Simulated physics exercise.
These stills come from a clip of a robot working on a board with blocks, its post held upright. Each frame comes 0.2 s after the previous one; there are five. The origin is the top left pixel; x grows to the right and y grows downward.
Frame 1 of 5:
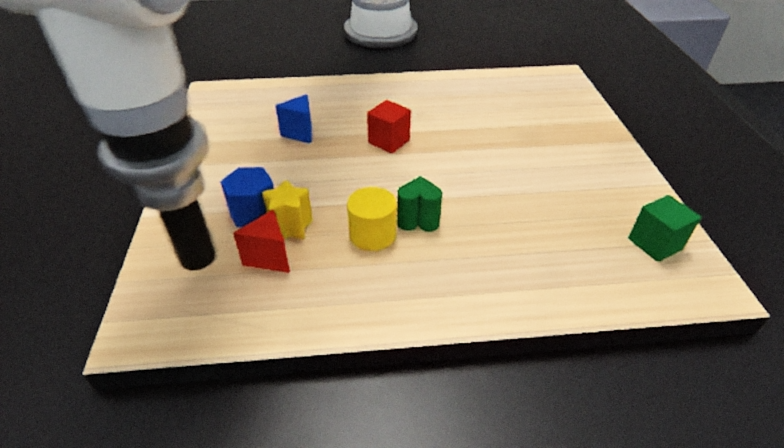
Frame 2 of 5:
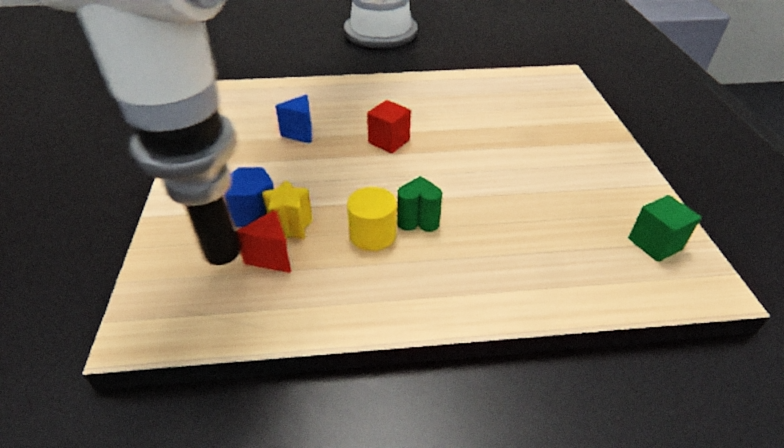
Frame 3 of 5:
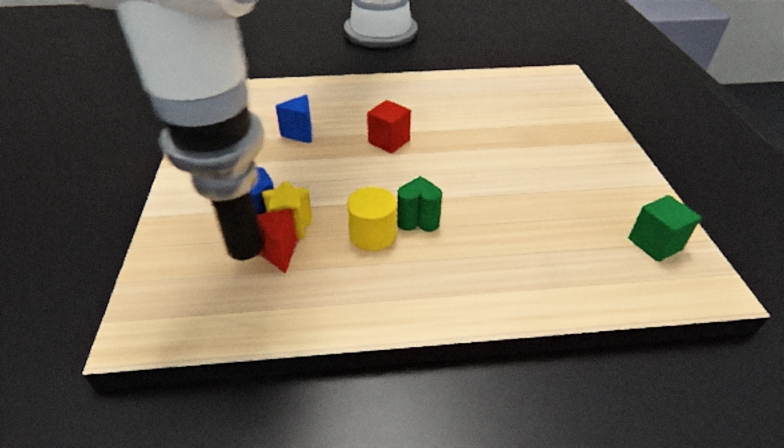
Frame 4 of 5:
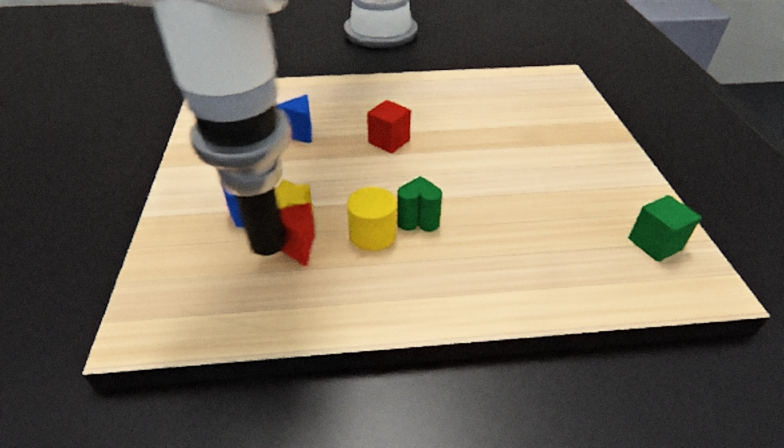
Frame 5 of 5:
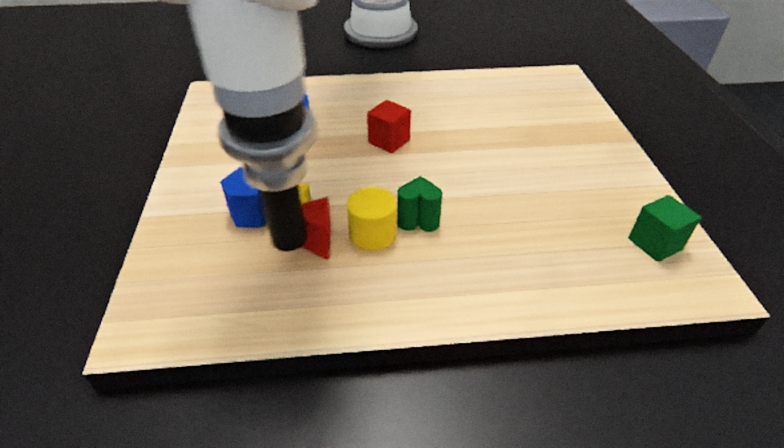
Robot arm with a black post moving right across a wooden board, pushing a red triangle past a yellow star block.
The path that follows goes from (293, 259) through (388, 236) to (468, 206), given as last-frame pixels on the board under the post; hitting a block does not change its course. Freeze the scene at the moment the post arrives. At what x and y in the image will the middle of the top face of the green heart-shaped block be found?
The point I'd pick in the picture is (487, 155).
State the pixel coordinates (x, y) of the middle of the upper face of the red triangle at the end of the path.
The middle of the upper face of the red triangle will lie at about (338, 190) in the picture.
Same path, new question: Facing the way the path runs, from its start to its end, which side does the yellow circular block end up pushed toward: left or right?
To the path's left.
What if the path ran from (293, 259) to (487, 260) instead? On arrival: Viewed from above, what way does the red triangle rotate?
Its spin: Anticlockwise.
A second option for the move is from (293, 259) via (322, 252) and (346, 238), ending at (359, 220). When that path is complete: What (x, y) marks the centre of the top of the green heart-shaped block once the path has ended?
About (442, 188).
What follows on the original path. One third of the way, post (359, 225); red triangle (337, 190), turned 25° anticlockwise; yellow circular block (388, 192); green heart-shaped block (435, 185).
Two thirds of the way, post (418, 207); red triangle (338, 190), turned 25° anticlockwise; yellow circular block (422, 170); green heart-shaped block (461, 171), turned 95° clockwise.
At the end, post (470, 187); yellow star block still; red triangle (338, 190), turned 25° anticlockwise; yellow circular block (429, 162); green heart-shaped block (487, 155), turned 80° clockwise.
